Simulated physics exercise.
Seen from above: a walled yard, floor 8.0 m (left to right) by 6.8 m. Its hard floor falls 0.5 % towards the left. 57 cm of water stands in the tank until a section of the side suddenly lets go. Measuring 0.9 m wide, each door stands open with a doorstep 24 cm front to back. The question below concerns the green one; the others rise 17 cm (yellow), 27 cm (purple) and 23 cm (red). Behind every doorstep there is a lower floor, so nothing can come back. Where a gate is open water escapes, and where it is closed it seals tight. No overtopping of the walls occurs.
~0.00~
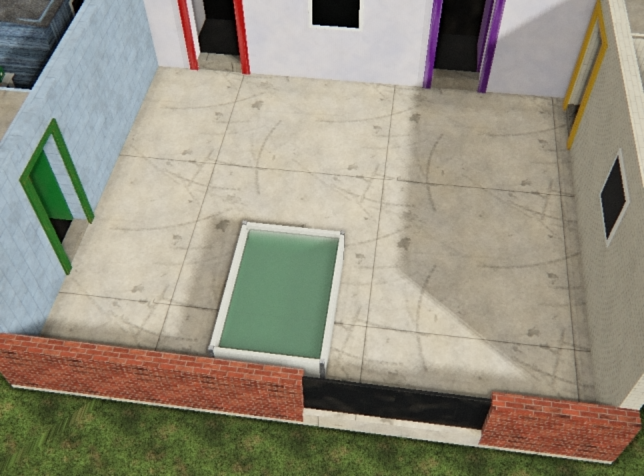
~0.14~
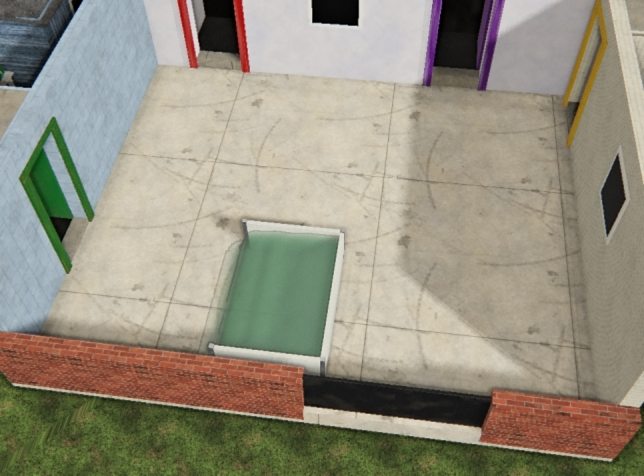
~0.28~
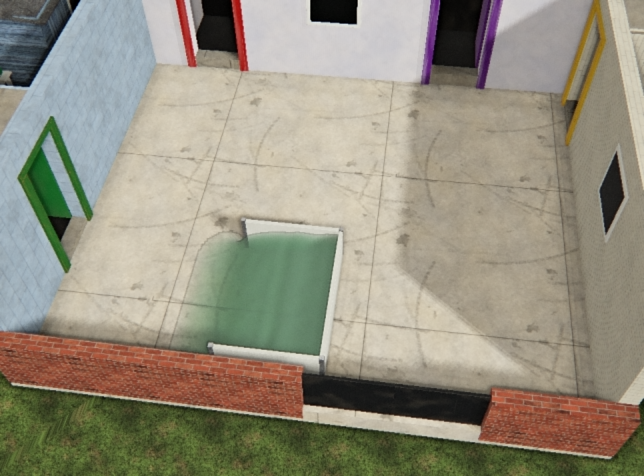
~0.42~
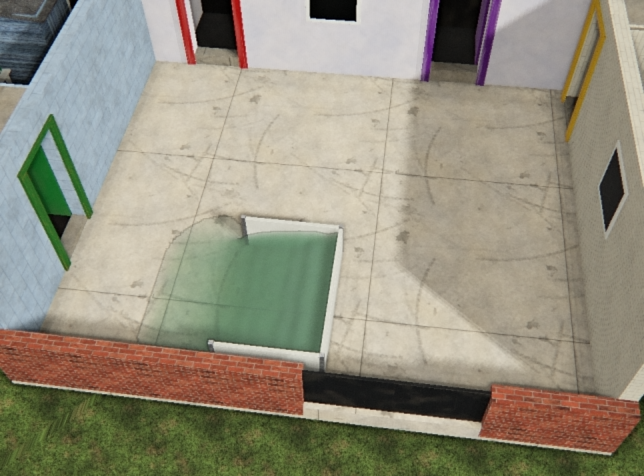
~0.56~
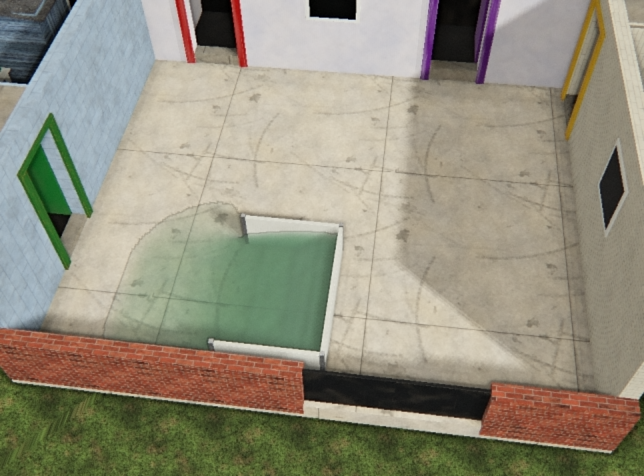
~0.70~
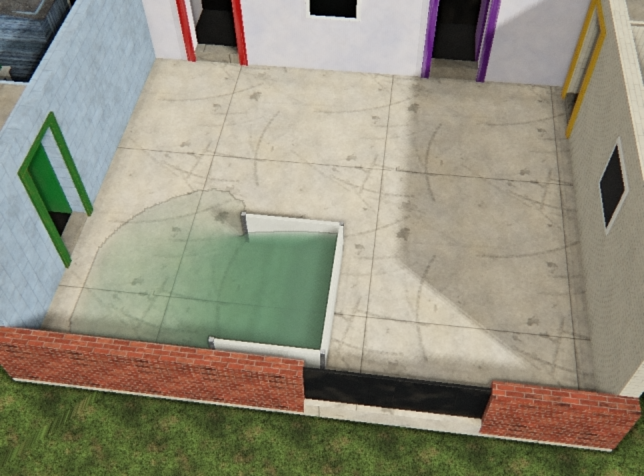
Green water stands in a white-rimmed rectangular tank near the front of a walled concrete yard, seen from above by a camera that barely shifts. A green door is in the blue left wall, red and purple ones in the white back wall, a yellow one at right, and low brick in front. The tank's left side disappears and water pours out leftward, spreading across the floor in a widening, thinning rounded sheet.
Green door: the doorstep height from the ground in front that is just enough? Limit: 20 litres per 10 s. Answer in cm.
24 cm.
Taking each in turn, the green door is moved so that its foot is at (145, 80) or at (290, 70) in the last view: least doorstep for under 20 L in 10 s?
About 9.5 cm, then about 6.0 cm.
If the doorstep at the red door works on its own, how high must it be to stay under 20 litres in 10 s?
For red, a step near 10.0 cm.
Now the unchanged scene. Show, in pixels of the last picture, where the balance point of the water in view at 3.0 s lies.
The balance point sits at roughly (151, 266).
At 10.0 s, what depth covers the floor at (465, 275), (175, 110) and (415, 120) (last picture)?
Depth: About 0, 7, 3 cm.
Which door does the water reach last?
That would be the yellow door.
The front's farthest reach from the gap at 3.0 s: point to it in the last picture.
Look about (155, 62) in the last picture.
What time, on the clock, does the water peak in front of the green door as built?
At roughly 1.8 s.
After 1.4 s water covers 20 % of the floor, deepest (41 cm) near (34, 346); 25 cm at the green door, 27 litres in over its 11 cm doorstep.
After 3.0 s water covers 25 % of the floor, deepest (22 cm) near (29, 357); 21 cm at the green door, 157 litres in over its 11 cm doorstep.
After 10.0 s water covers 65 % of the floor, deepest (8 cm) near (117, 152); 4 cm at the green door, 183 litres in over its 11 cm doorstep.
At the green door as built, the water arrived by 0.9 s and peaked near 29 cm at 1.8 s.
With a doorstep of 21 cm, 41 litres would have come in within the 10 s; with 28 cm, 5 litres. So under 20 litres takes about 24 cm.
